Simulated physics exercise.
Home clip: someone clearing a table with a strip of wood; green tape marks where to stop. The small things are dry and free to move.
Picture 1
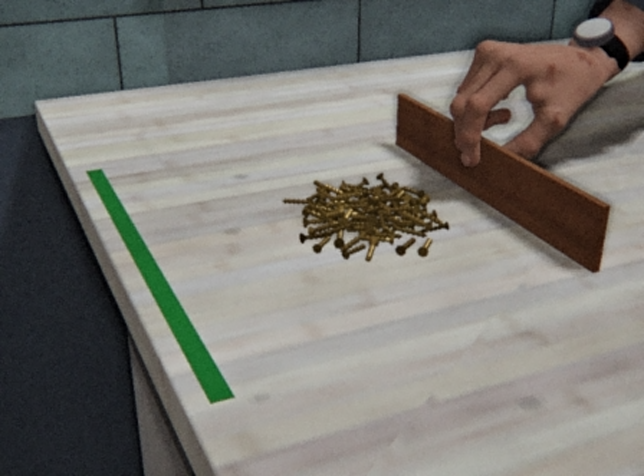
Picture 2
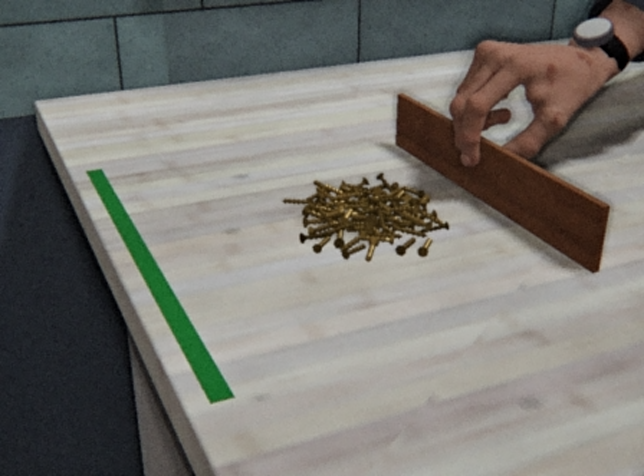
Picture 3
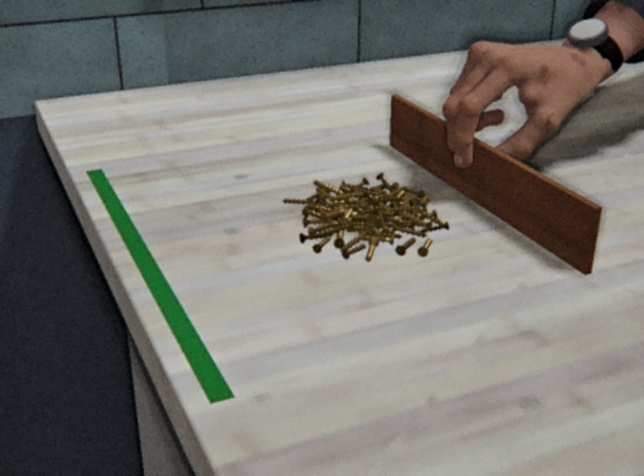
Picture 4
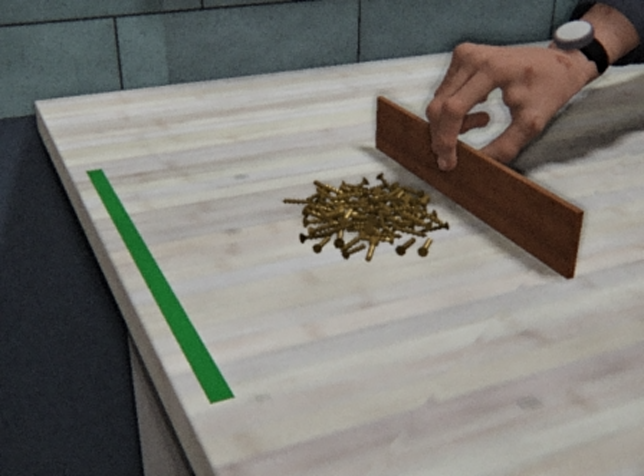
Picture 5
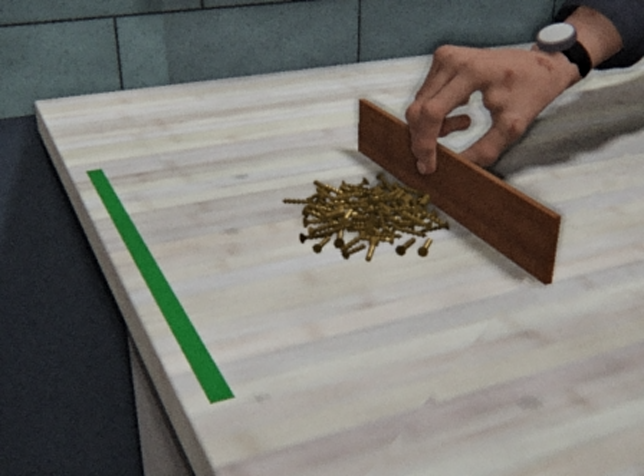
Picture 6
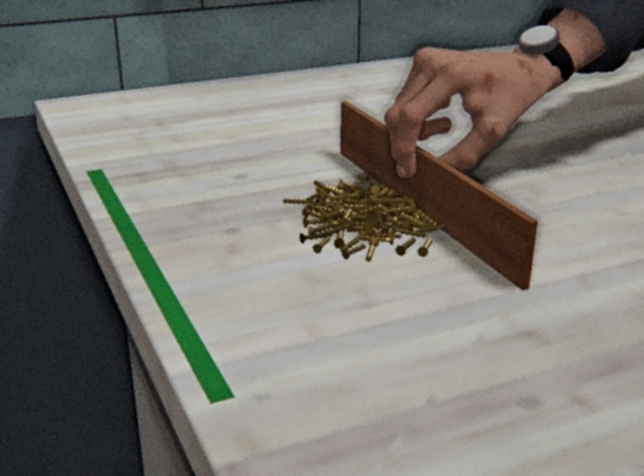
A hand held a strip of wood upright on a pale tabletop, still at first, then slid it left toward a pile of brass screws, reaching the pile's near side and nudging a few along.
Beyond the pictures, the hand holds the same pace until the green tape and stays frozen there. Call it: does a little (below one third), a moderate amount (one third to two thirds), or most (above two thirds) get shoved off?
Most, above two thirds.
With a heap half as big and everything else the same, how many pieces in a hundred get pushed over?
About 100 in a hundred.
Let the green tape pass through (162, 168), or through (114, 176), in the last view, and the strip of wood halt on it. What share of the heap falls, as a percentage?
The shares are 10 and 70 percent, in that order.
Soon after the last picture, strip of wood still moving, near (279, 174); heap all on the table, its front near (201, 264).
A little later, strip of wood stopped at the green tape; heap about two thirds over the edge.
Later still, strip of wood stopped at the green tape; heap all over the edge.
At rest, strip of wood stopped at the green tape; heap all over the edge.
